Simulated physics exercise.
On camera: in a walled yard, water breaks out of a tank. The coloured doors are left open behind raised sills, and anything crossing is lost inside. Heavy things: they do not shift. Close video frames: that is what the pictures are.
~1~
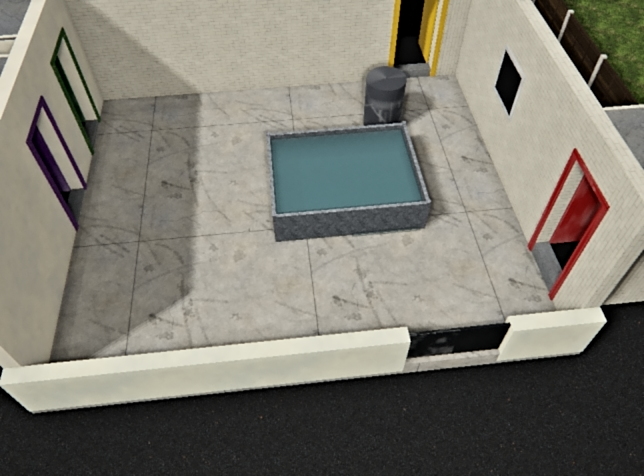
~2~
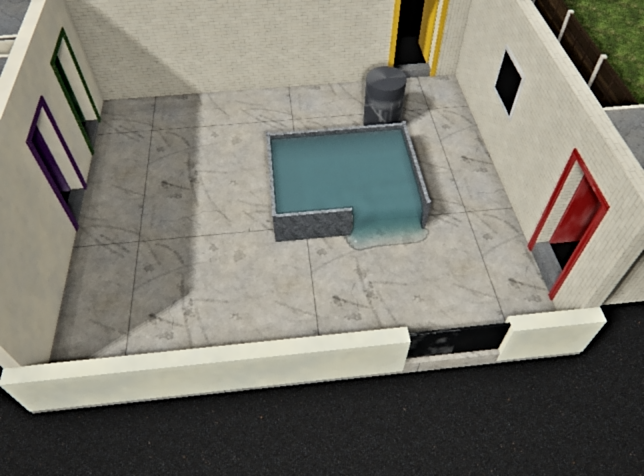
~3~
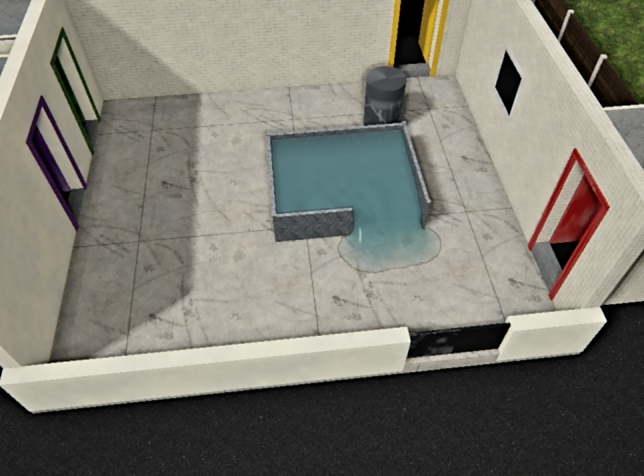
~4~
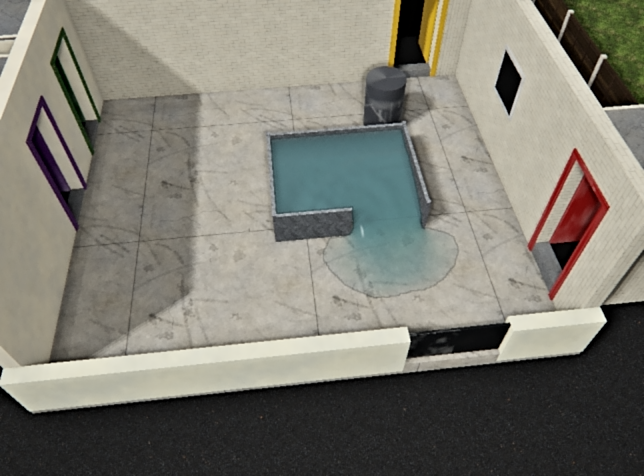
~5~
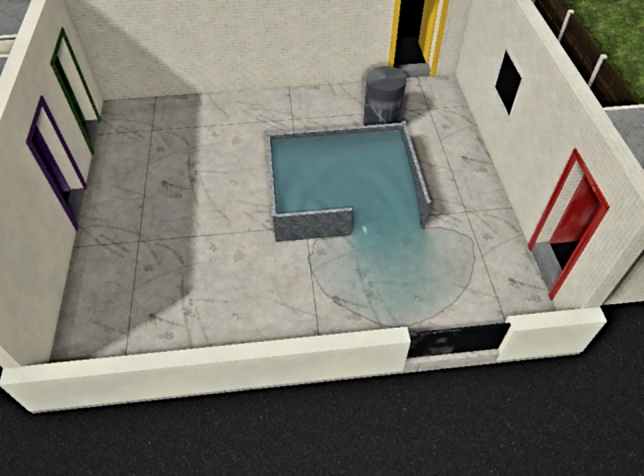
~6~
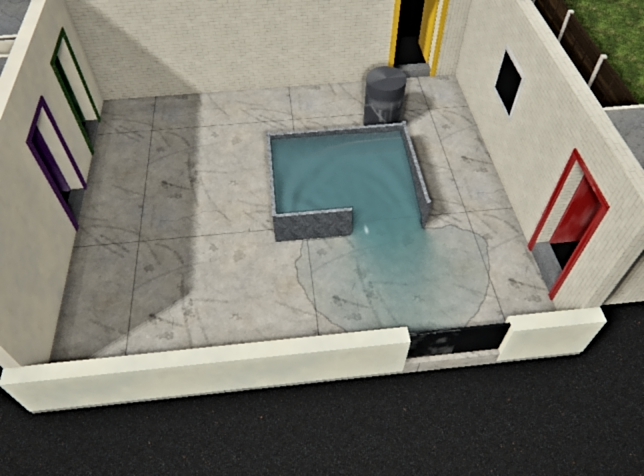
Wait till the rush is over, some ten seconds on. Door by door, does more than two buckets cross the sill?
Result: Yellow door: Not over the line on that one, red door: Not over the line on that one, purple door: Not over the line on that one, green door: Not over the line on that one.
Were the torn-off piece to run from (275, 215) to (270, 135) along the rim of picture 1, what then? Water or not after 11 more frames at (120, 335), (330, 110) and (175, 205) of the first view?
Submerged, untouched, submerged.
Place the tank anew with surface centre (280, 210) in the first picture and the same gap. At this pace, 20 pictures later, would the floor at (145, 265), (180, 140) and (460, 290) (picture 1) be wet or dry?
Spot one is touched, spot two is not touched, spot three is touched.
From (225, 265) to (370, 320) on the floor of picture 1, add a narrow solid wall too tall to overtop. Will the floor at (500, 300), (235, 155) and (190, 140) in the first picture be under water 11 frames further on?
Taking the points in order, they are inundated, high and dry and high and dry.
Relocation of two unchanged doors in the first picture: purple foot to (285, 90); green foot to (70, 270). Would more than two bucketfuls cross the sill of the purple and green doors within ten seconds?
Purple is not flooded, green is not flooded.
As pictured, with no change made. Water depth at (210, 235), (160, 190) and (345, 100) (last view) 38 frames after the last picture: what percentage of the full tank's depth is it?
First spot 2 %, second 2 %, third 0 %.
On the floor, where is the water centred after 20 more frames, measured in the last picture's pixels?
The water's middle lies around (373, 247).
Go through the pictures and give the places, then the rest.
The first picture shows still water in the water tank at (344, 170).
In the second picture, water pours out at (387, 221) and has run to (351, 243).
In the third picture, water pours out at (387, 223) and has run to (355, 264).
In the fourth picture, water pours out at (387, 224) and has run to (375, 292).
In the fifth picture, the front is at (393, 323), out from the gap at (387, 224).
In the sixth picture, the front is at a hidden place, out from the gap at (387, 223).
A moment on, water covers 15 % of the floor; the yellow door not reached, the red door not reached, the purple door not reached, the green door not reached.
Next, water covers 20 % of the floor; the yellow door not reached, the red door wet at the sill, nothing in, the purple door not reached, the green door not reached.
Then, water covers 40 % of the floor; the yellow door not reached, the red door under two buckets in, the purple door not reached, the green door not reached.
Later, water covers 65 % of the floor; the yellow door wet at the sill, nothing in, the red door under two buckets in, the purple door wet at the sill, nothing in, the green door wet at the sill, nothing in.
In the end, water covers 95 % of the floor; the yellow door wet at the sill, nothing in, the red door under two buckets in, the purple door wet at the sill, nothing in, the green door wet at the sill, nothing in.
